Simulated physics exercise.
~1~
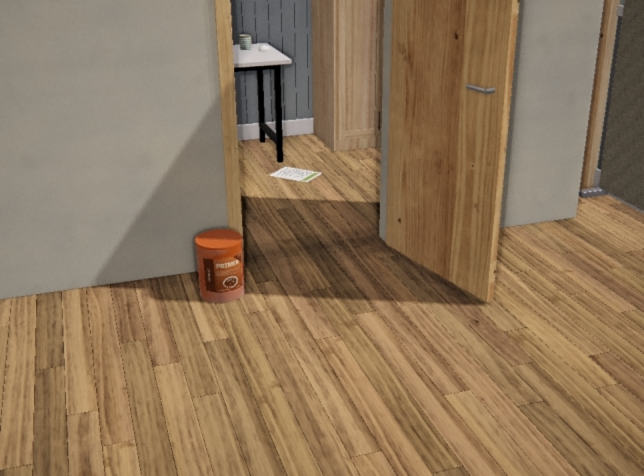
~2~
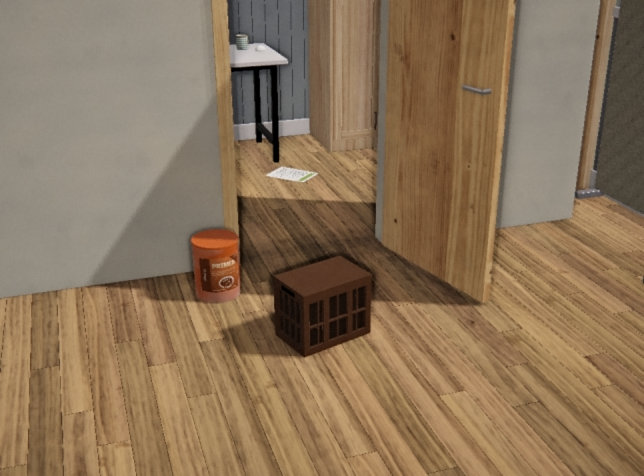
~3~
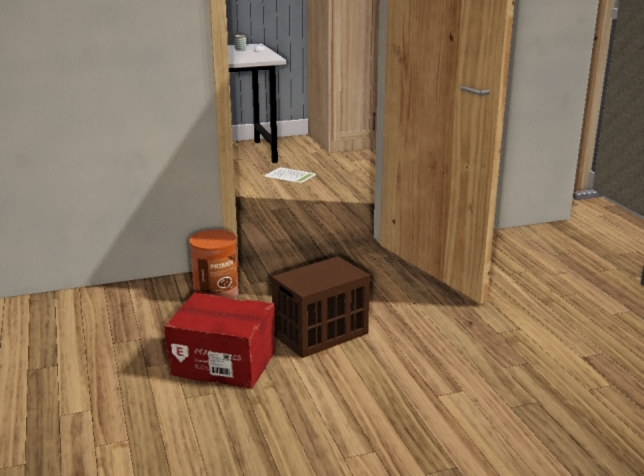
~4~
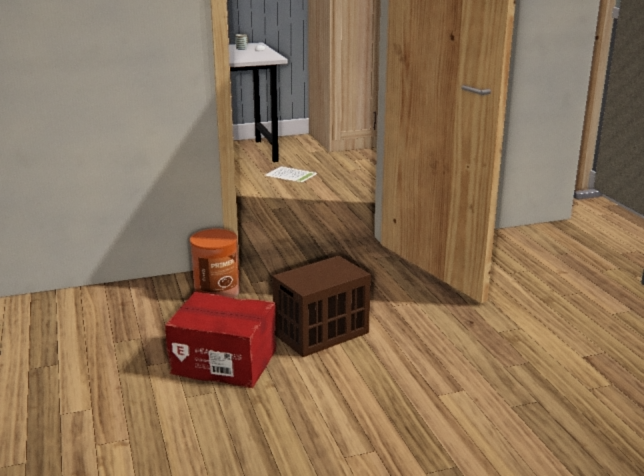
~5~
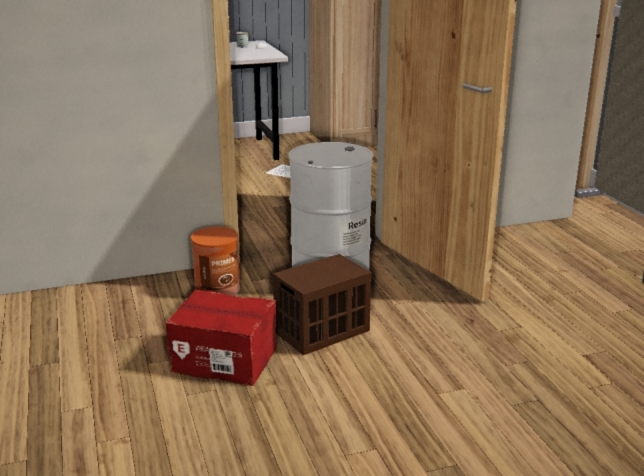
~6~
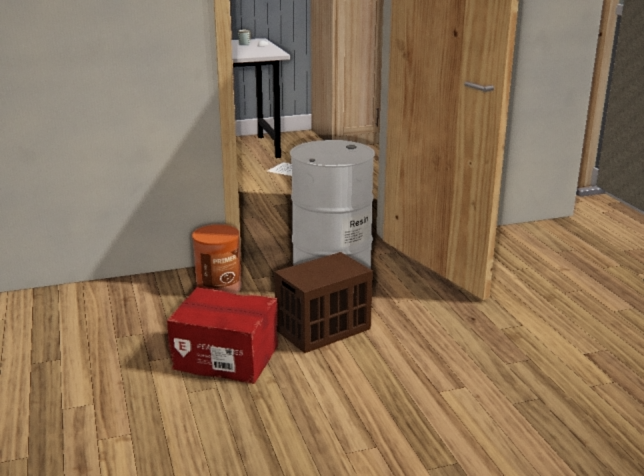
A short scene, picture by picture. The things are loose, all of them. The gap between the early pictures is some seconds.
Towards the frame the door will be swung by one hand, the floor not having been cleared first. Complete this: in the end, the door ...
In the end, the door gets stuck.
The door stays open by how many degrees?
Around 60 degrees.
Then, 0.40 s on from there, door at 96°.
Then, 0.70 s on from there, door at 79°.
Then, 0.90 s on from there, door at 66°.
In the end, door at 61°; all 4 unmoved. At the end, from the last picture's camera, white drum near (331, 217).
